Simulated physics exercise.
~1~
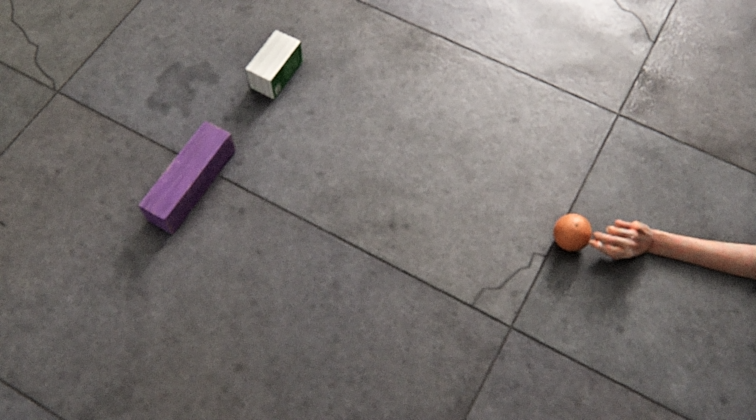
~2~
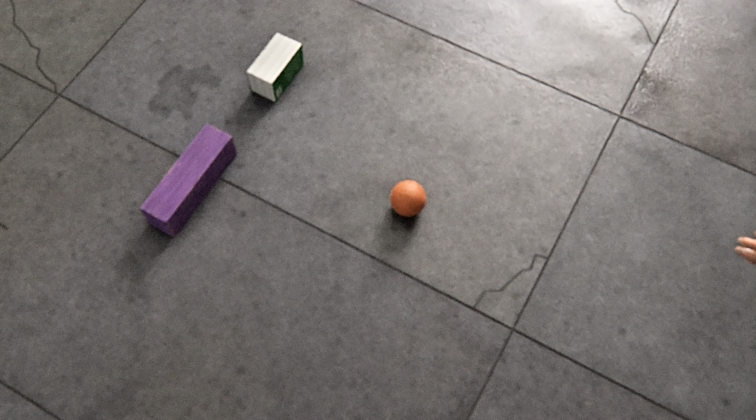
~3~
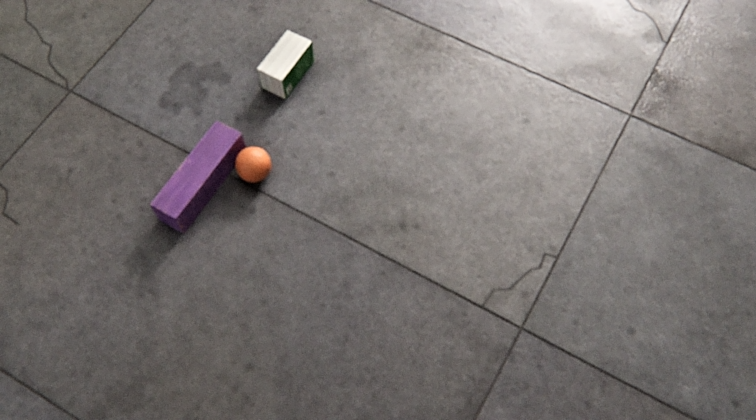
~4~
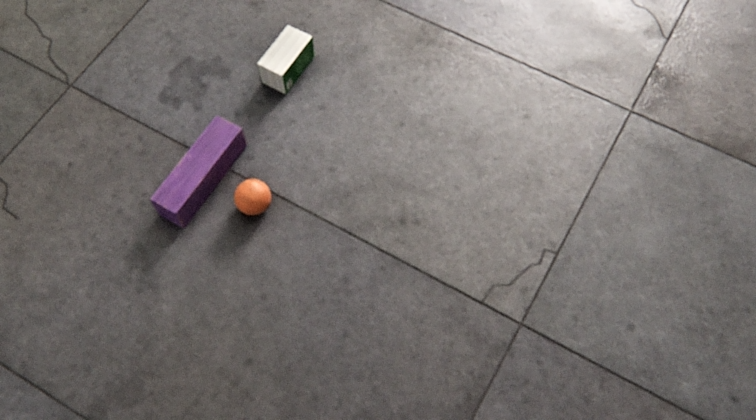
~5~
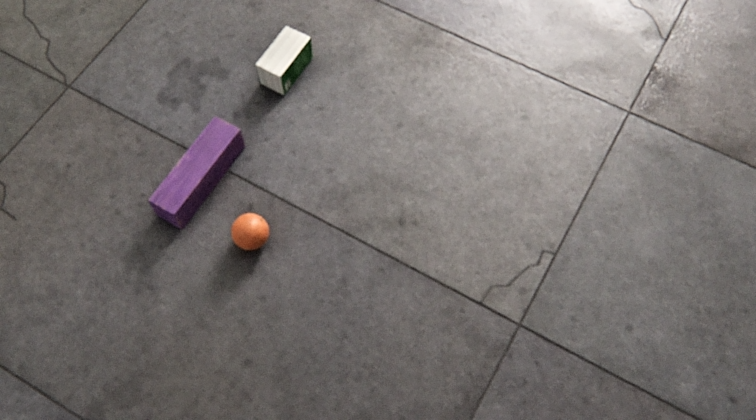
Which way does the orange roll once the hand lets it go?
It rolls to the left across the floor, towards the purple block.
On a grey slab floor, a hand at the right releases an orange, which rolls left towards the gap between a purple block and a green-and-white object, hits the purple block, and turns down the view, ending short of the gap beside the block.
